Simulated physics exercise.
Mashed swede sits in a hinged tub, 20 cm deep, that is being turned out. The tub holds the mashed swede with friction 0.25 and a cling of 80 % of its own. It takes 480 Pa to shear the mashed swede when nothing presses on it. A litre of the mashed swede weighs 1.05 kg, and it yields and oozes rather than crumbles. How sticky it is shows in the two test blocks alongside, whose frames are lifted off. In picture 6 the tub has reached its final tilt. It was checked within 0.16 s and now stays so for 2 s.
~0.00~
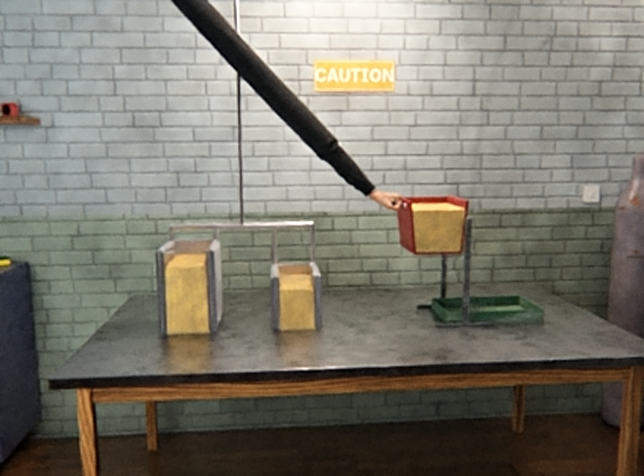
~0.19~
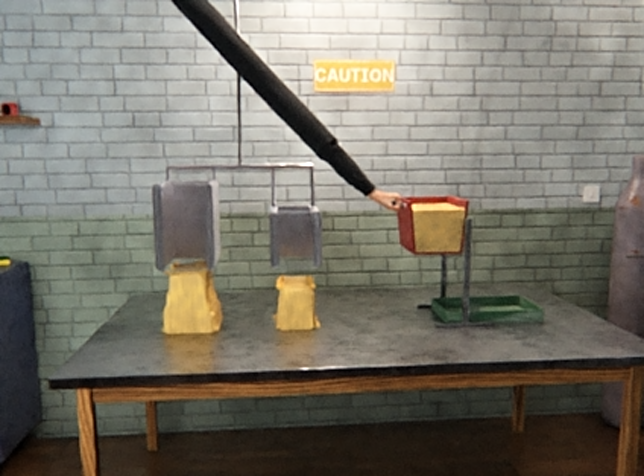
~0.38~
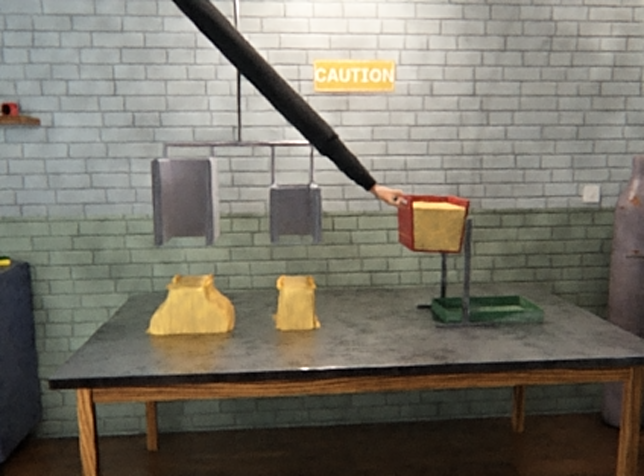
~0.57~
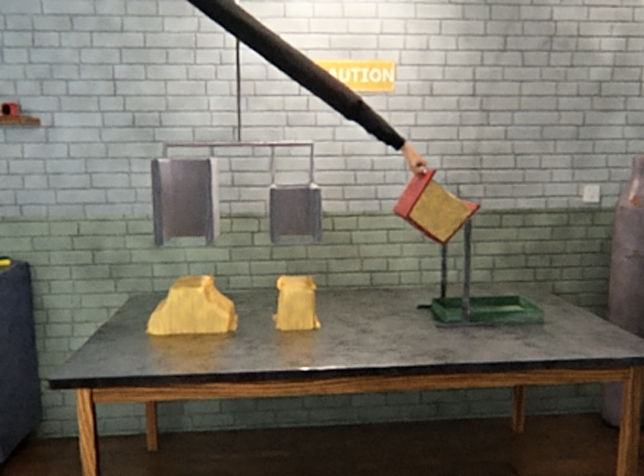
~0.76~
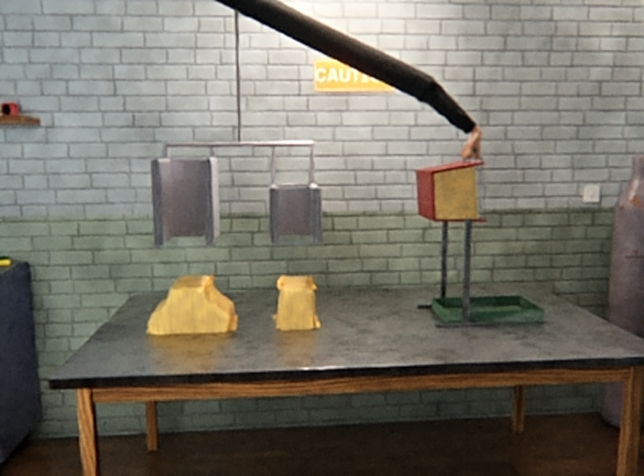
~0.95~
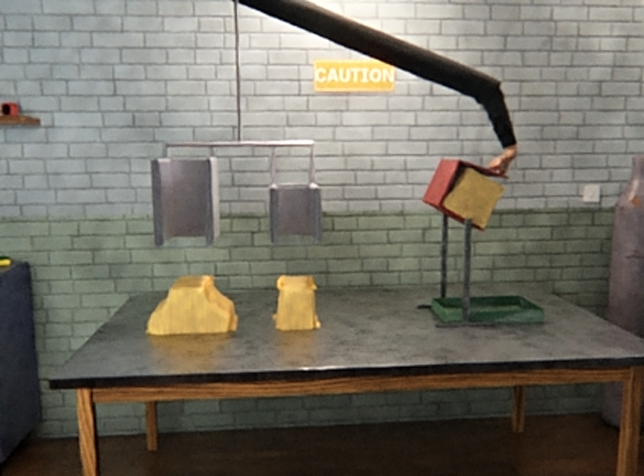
At the start, two yellow blocks stand in grey casings beside a red tub of yellow mash. The casings lift away, and the left block slumps and spreads more than the right. Then a hand on a long dark arm tilts the tub rightward past upright, the mash still inside.
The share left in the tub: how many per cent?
Expect roughly 0 %.
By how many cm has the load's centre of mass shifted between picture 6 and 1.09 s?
About 11 cm.
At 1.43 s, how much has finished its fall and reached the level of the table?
Near 100 %.
After 1.09 s, the tub is at 114 degrees and holds 47 %.
After 1.26 s, the tub is at 114 degrees and holds 0 %.
After 1.43 s, the tub is at 114 degrees and holds 0 %.
After 1.60 s, the tub is at 114 degrees and holds 0 %.
After 2.95 s, the tub is at 114 degrees and holds 0 %.
